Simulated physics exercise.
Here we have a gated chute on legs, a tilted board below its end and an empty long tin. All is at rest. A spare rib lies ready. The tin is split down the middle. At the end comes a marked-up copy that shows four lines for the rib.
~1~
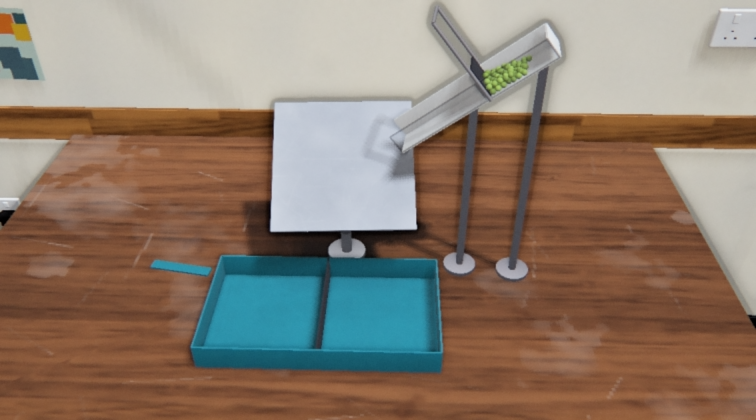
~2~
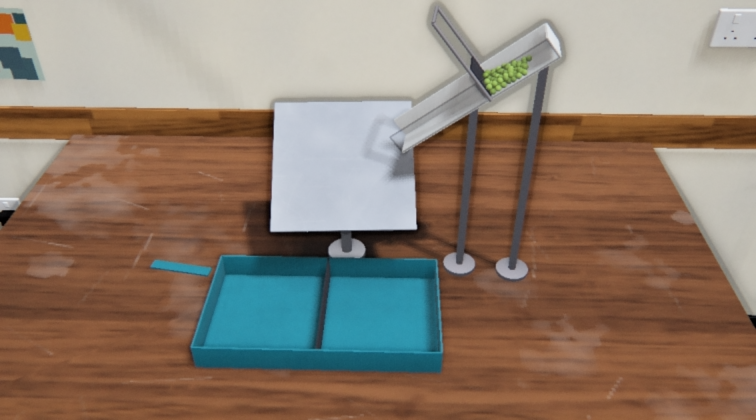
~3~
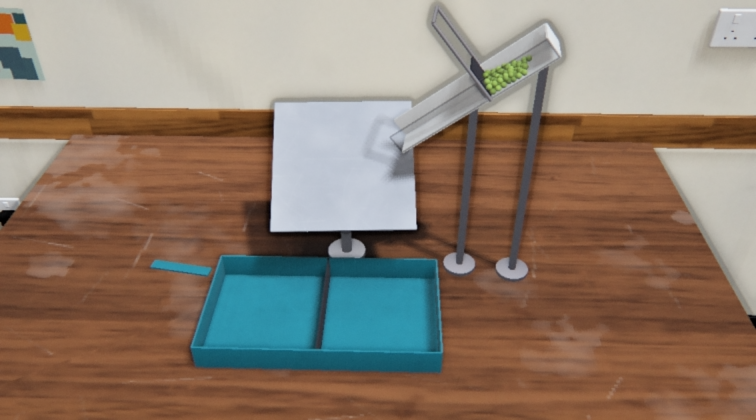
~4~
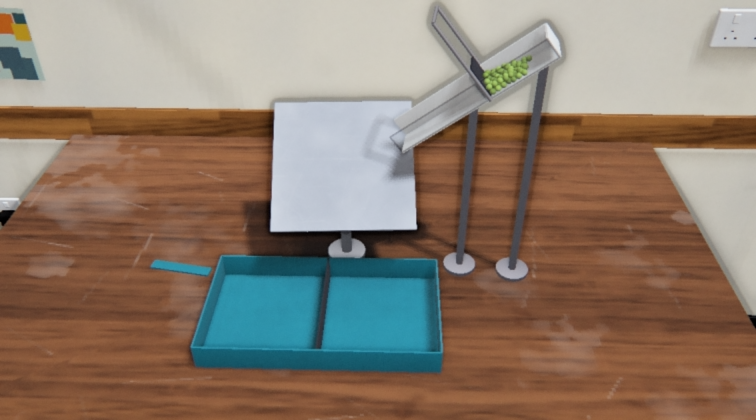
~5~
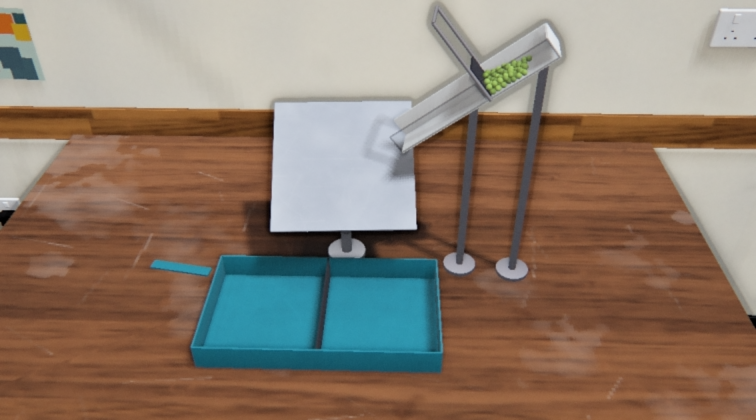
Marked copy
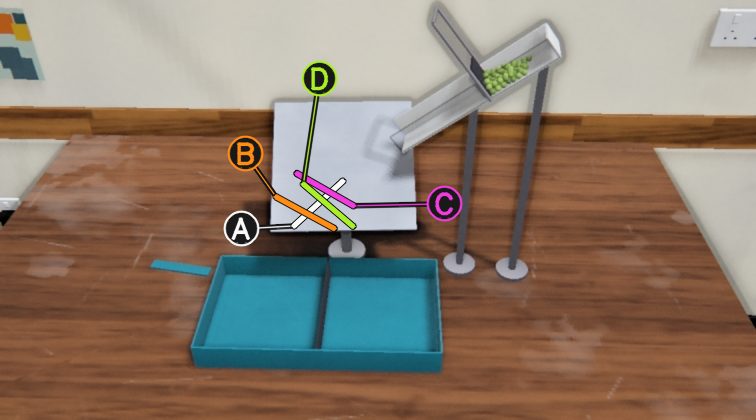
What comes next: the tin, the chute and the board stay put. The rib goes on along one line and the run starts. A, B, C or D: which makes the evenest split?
Choose A.
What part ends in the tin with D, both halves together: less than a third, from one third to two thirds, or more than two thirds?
Line D gives more than two thirds.
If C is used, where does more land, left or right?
The right half.
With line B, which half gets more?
Right.
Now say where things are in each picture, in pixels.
The first picture shows load behind the gate at (504, 73), dried peas; lip of the chute at (405, 144), sloping fairly steeply.
The second picture shows middle of the board at (343, 164), tilted fairly steeply; middle of its low edge at (344, 230); of its high edge at (343, 102).
The third picture shows front corners of the tin at (191, 347) and (442, 353); front end of its middle wall at (316, 350); gate still shut at (474, 68).
The fourth picture shows middle of the load at (504, 73); lip at (405, 144).
The fifth picture shows middle of the load at (504, 73); lip at (405, 144).
On the marked copy, line A from (342, 181) to (293, 225); line B from (276, 196) to (334, 228); line C from (296, 173) to (353, 205); line D from (303, 184) to (352, 226).
Choosing A, of what is caught, about two thirds in the left half, about a third in the right.
Choosing B, of what is caught, a small part in the left half, nearly all in the right.
Choosing C, of what is caught, a small part in the left half, nearly all in the right.
Choosing D, of what is caught, a small part in the left half, nearly all in the right.
